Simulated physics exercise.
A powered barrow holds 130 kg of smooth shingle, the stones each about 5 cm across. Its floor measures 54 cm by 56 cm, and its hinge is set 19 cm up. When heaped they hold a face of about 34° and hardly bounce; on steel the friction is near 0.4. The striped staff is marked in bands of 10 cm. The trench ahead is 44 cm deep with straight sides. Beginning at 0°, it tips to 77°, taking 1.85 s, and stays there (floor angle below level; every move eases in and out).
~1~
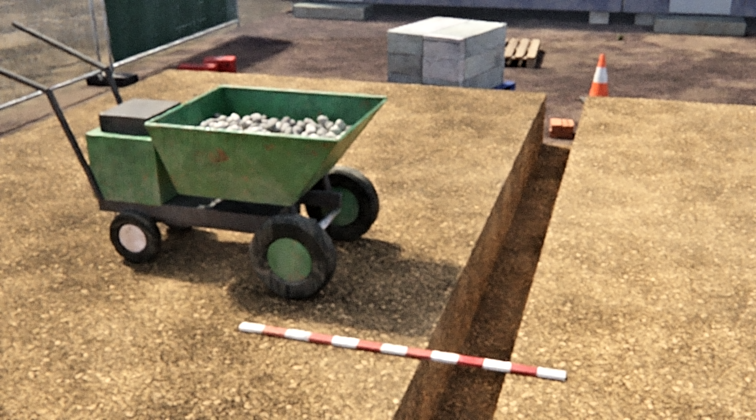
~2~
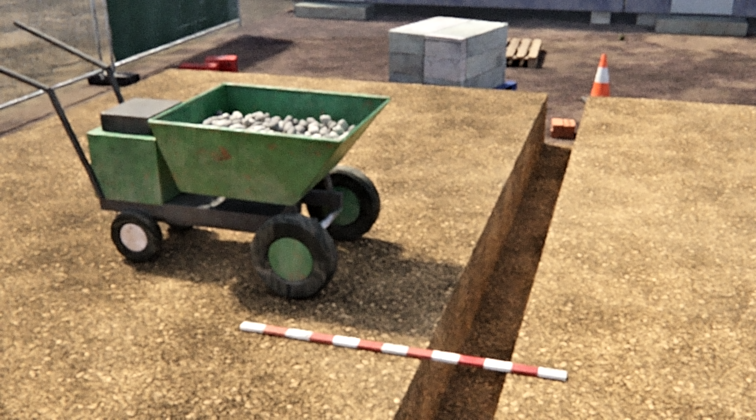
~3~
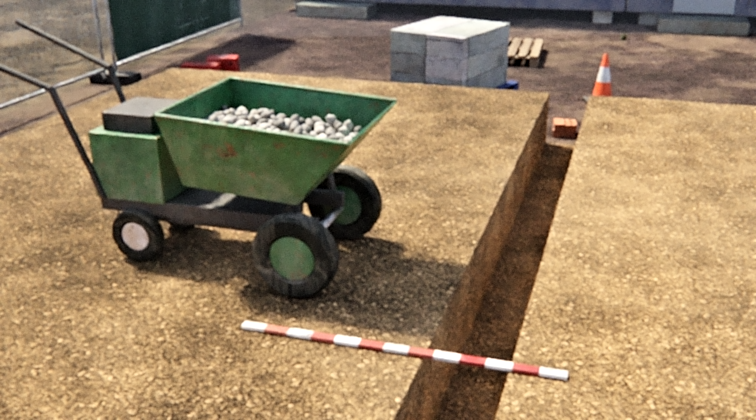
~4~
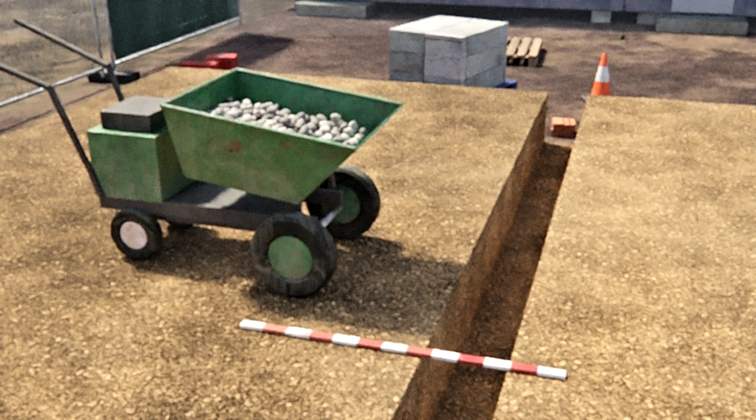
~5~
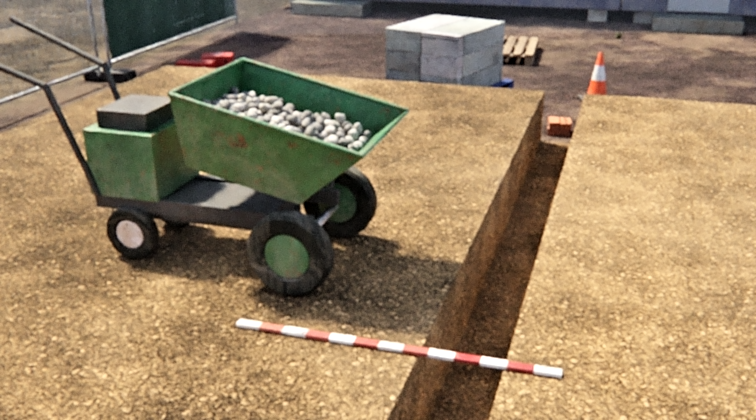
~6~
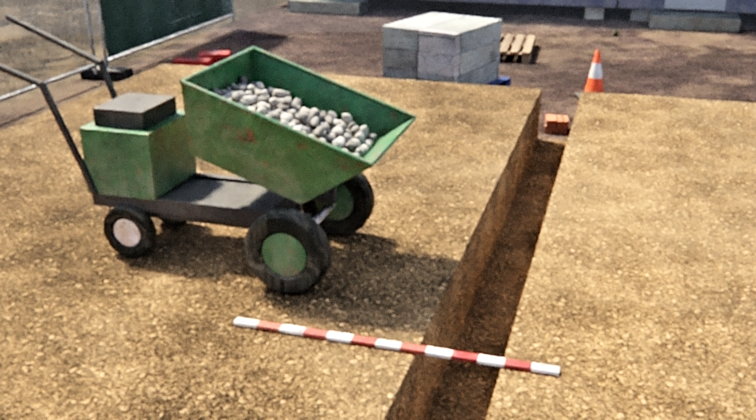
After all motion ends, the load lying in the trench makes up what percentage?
It makes up about 100 per cent.
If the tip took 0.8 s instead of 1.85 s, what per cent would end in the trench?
Something close to 100 per cent.
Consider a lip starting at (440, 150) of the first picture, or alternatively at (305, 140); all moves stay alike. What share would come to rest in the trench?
From the first spot near 0, from the second near 65 per cent.
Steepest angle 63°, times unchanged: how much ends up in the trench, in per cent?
Roughly 100% would end there.
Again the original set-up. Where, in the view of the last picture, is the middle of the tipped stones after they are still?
Somewhere around (486, 349) in the last picture.
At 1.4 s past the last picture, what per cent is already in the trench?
Some 75 per cent.
Then, 0.8 s after the last picture the floor is at 65°, 98 % in the tray, 1 % short of the trench, 1 % in the trench; the foremost stones are at (455, 239).
Then, 1.4 s after the last picture the floor is at 77°, 26 % in the tray, 1 % short of the trench, 73 % in the trench; the foremost stones are at (515, 350).
Then, 1.7 s after the last picture the floor is at 77°, 4 % in the tray, 1 % short of the trench, 95 % in the trench; the foremost stones are at (509, 373).
Then, 3.7 s after the last picture the floor is at 77°, 0 % in the tray, 100 % in the trench; the foremost stones are at (516, 349).
